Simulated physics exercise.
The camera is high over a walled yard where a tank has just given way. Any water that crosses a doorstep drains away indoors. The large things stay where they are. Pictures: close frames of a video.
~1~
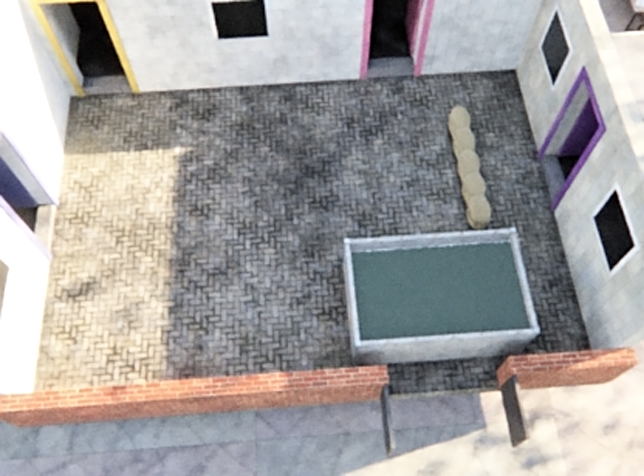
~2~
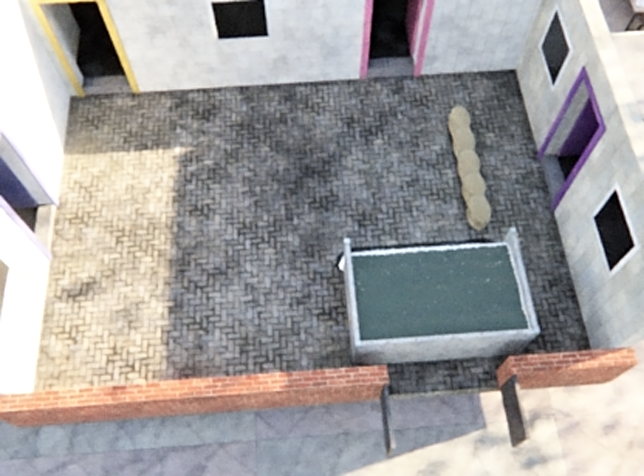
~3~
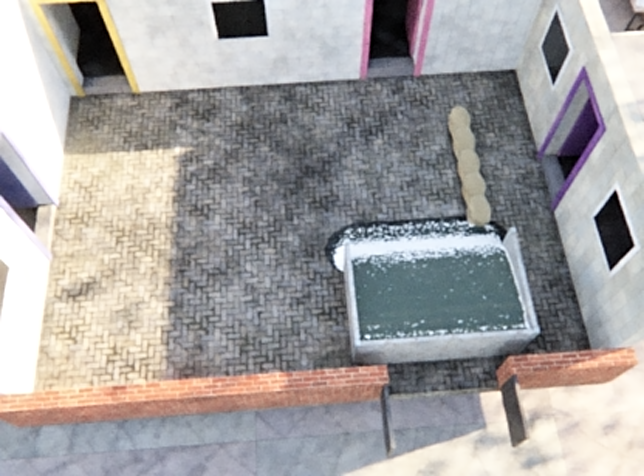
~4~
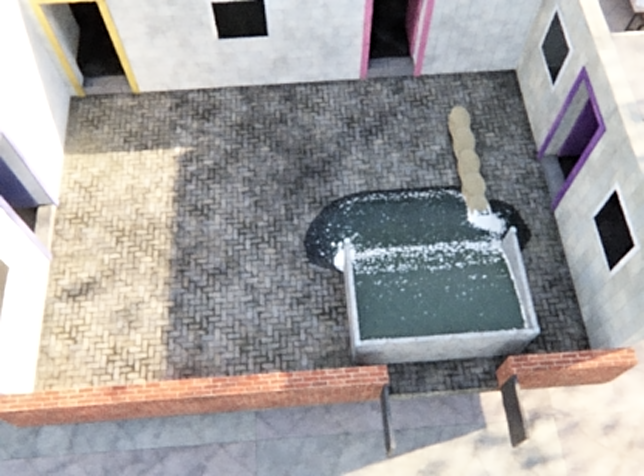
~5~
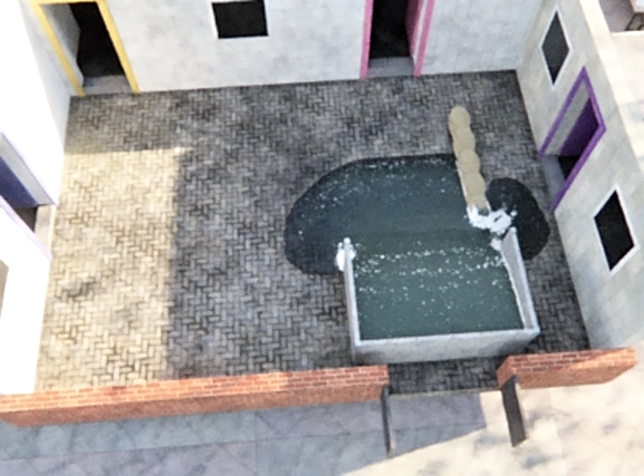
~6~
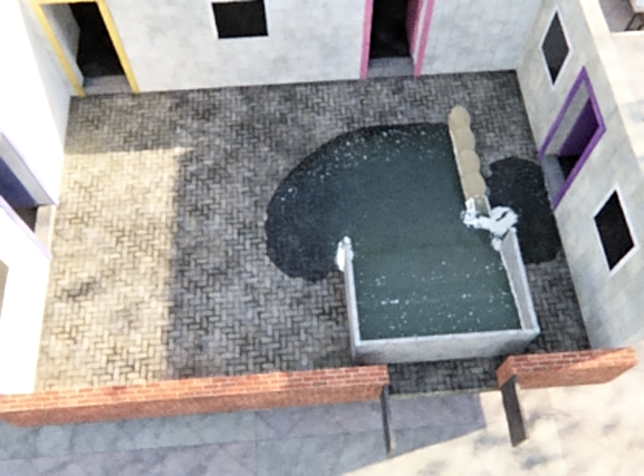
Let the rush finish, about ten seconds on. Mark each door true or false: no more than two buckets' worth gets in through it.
Yellow door: True, blue door: True, purple door: True, pink door: False.
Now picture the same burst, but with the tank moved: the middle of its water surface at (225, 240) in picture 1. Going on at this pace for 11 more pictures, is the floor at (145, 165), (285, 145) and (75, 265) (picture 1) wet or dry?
The first spot ends up sodden, the second sodden and the third left untouched.
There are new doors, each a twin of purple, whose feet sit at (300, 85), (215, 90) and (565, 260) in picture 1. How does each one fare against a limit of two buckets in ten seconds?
Well, the first is above the limit, the next is below the limit, and the last is below the limit.
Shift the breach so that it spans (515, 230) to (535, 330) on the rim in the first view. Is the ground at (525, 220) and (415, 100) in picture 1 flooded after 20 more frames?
Note: Point one inundated; point two inundated.
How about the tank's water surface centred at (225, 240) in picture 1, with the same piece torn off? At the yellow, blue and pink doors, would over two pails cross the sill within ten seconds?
Well, the yellow one tops the limit, then the blue one comes in lower, then the pink one comes in lower.
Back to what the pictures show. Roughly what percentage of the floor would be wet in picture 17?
My guess is around 50 in a hundred.
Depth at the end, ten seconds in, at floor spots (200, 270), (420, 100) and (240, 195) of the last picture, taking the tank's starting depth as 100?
Respectively near 10, 2 and 4 per cent.
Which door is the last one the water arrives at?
It is the door marked blue.
A moment on, water covers 40 % of the floor; the yellow door not reached, the blue door not reached, the purple door under two buckets in, the pink door over two buckets in.
Next, water covers 50 % of the floor; the yellow door not reached, the blue door not reached, the purple door under two buckets in, the pink door far over two buckets in.
Then, water covers 60 % of the floor; the yellow door wet at the sill, nothing in, the blue door not reached, the purple door under two buckets in, the pink door far over two buckets in.
Later, water covers 85 % of the floor; the yellow door wet at the sill, nothing in, the blue door under two buckets in, the purple door under two buckets in, the pink door far over two buckets in.
In the end, water covers 100 % of the floor; the yellow door wet at the sill, nothing in, the blue door under two buckets in, the purple door under two buckets in, the pink door far over two buckets in.
